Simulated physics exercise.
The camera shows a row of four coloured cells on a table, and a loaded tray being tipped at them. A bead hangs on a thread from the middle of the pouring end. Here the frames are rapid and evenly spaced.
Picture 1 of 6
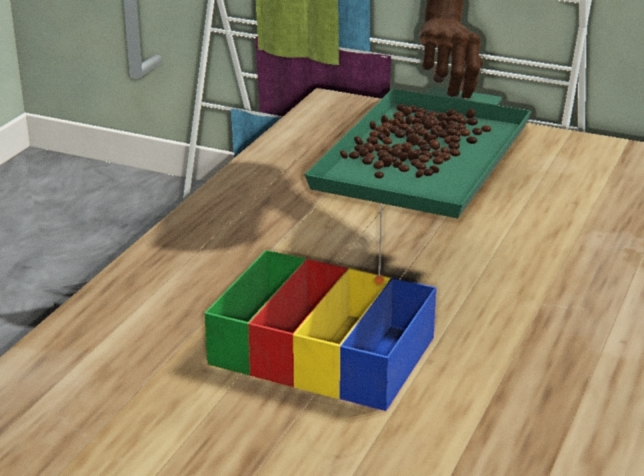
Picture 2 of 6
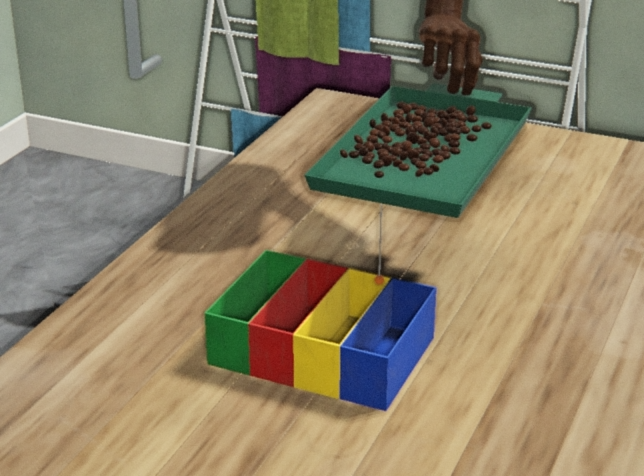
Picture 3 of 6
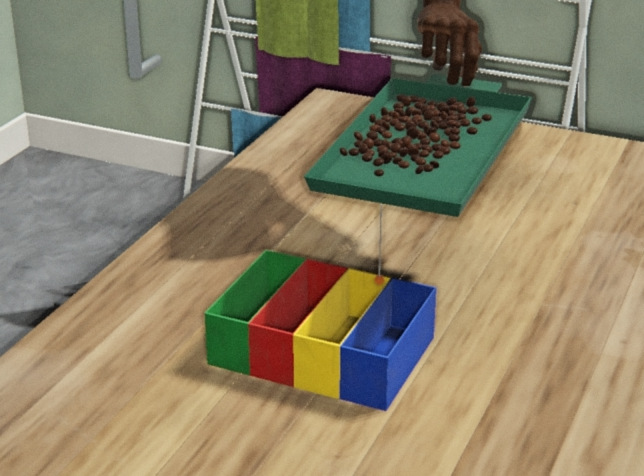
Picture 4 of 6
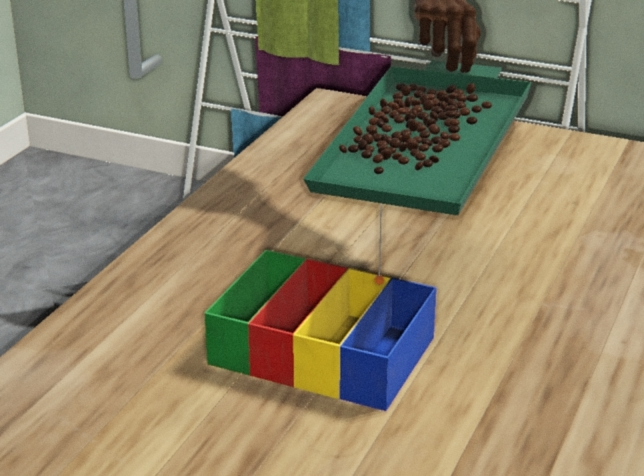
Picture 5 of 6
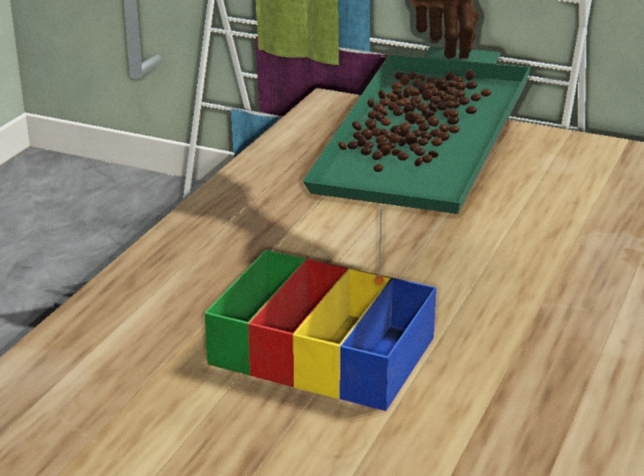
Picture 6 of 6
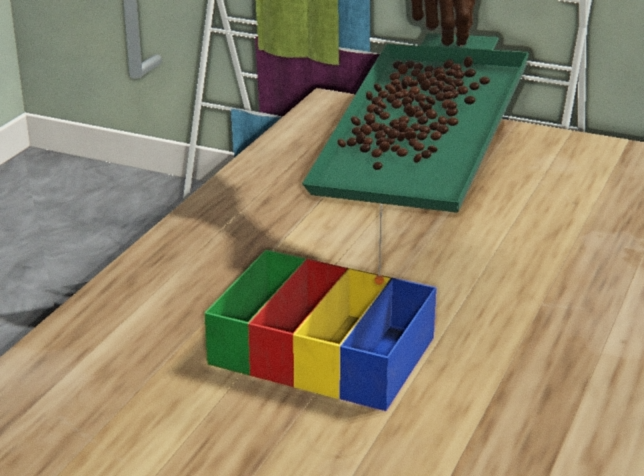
Hand behind a green tray of brown chocolate drops gradually tilting it toward a row of green, red, yellow and blue cells.
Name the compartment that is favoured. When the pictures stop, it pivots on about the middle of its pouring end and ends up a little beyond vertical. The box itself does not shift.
Red.
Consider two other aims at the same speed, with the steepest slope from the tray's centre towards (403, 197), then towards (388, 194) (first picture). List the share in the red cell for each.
First heading roughly 10 %, second roughly 20 %.
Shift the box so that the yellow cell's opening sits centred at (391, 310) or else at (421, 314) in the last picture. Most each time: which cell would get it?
For the first position it is green, and for the second it is the cell in green.
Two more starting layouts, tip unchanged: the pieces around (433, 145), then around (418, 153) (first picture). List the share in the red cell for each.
From the first start you get 50 in a hundred, from the second 60 in a hundred.
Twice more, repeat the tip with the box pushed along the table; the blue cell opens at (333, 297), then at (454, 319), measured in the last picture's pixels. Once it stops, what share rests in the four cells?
First 90 %, then 80 %.
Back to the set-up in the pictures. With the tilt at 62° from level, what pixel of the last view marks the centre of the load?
Somewhere about (337, 184).
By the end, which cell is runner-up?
The answer is the cell in yellow.
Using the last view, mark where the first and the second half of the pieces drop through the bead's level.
I'd say close to (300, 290) at first and close to (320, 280) later on.
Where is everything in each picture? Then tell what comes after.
Corners of the pouring end (311, 173) and (459, 202), level; middle of the load (418, 140), flat chocolate drops; bead on its thread (379, 280); green cell (228, 339); red cell (272, 350); yellow cell (317, 361); blue cell (364, 373), in the first picture.
Corners of the pouring end (310, 174) and (459, 202), level; middle of the load (418, 139), in the second picture.
Corners of the pouring end (310, 175) and (458, 201), tipped barely, lowest at the left corner; middle of the load (418, 133), in the third picture.
Corners of the pouring end (309, 177) and (457, 200), tipped a little, lowest at the left corner; middle of the load (418, 125), in the fourth picture.
Corners of the pouring end (308, 179) and (456, 199), tipped a little, lowest at the left corner; middle of the load (417, 117), in the fifth picture.
Corners of the pouring end (308, 181) and (455, 198), tipped clearly, lowest at the left corner; middle of the load (416, 110); green cell (228, 339); red cell (272, 350); yellow cell (317, 361); blue cell (364, 373), in the sixth picture.
Just after the last frame, tray tipped steeply; the larger part on the tray; just a few in the red cell; roughly a quarter falling or outside the box.
A moment on, tray tipped past a quarter turn; roughly a quarter on the tray; roughly half in the red cell; about a tenth in the yellow cell; about a tenth in the green cell; just a few in the blue cell; about a tenth falling or outside the box.
Further on, tray tipped past a quarter turn; roughly two thirds in the red cell; roughly a quarter in the yellow cell; about a tenth in the green cell; about a tenth in the blue cell.
When it is over, tray tipped past a quarter turn; roughly two thirds in the red cell; roughly a quarter in the yellow cell; about a tenth in the green cell; about a tenth in the blue cell.
